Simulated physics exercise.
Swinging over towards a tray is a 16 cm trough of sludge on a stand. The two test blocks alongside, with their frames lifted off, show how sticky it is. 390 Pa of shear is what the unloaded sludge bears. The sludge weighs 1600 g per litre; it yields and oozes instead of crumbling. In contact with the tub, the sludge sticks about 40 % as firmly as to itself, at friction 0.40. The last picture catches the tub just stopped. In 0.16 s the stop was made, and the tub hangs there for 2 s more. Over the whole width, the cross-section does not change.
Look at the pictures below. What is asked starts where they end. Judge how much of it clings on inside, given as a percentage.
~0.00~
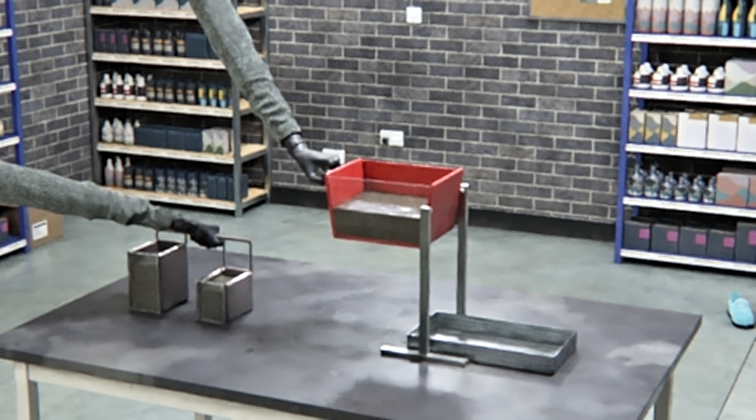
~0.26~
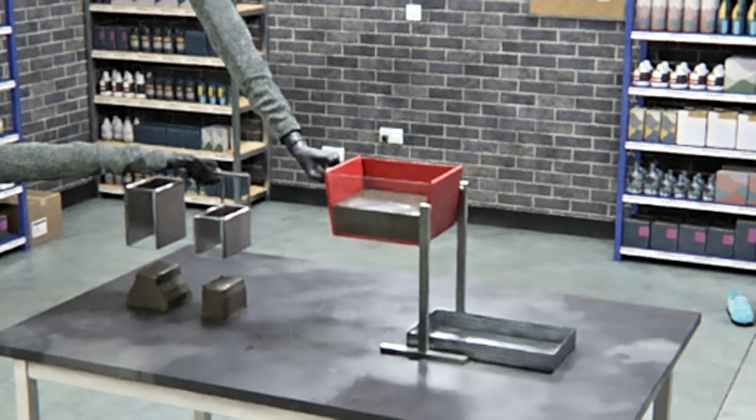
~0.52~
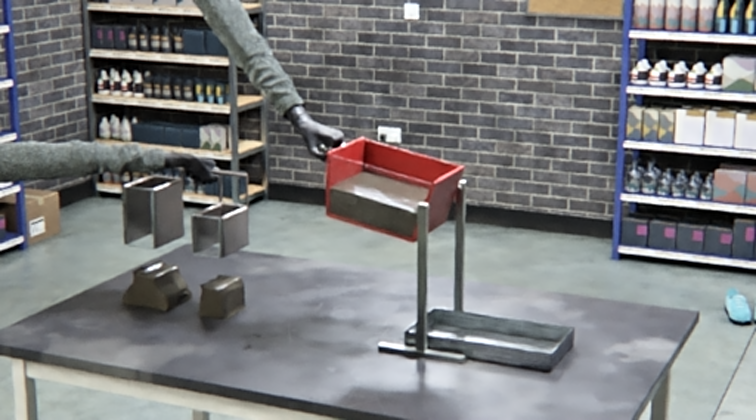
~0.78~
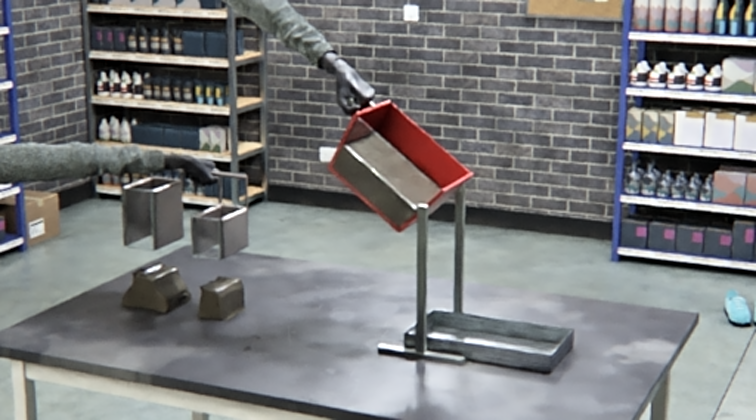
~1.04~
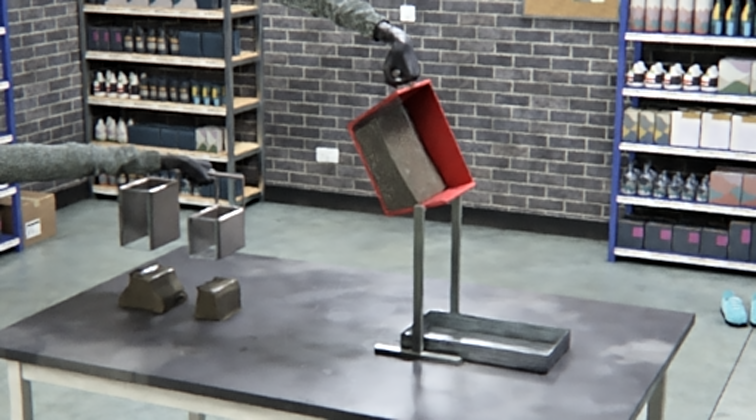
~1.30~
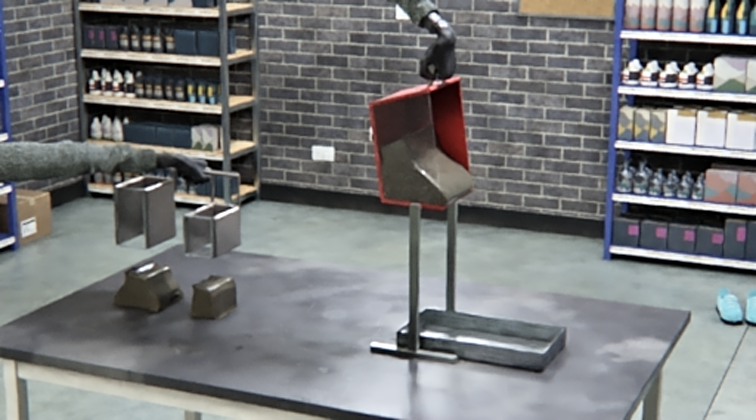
Something like 63 % clings on inside.
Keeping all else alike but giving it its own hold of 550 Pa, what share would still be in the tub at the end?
In that case close to 95 in a hundred.
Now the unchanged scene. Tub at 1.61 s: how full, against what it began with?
It's something like 70 % of the original load.
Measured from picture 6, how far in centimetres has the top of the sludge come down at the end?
About 9 cm.
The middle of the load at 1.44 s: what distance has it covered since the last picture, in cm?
Looks like around 4 cm to me.
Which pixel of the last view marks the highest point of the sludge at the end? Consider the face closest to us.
Roughly at pixel (410, 173).
After 1.44 s, the tub is at 82 degrees and holds 87 %.
After 1.61 s, the tub is at 82 degrees and holds 70 %.
After 1.78 s, the tub is at 82 degrees and holds 63 %.
After 1.95 s, the tub is at 82 degrees and holds 63 %.
After 3.30 s, at the end, the tub is at 82 degrees and holds 63 %.
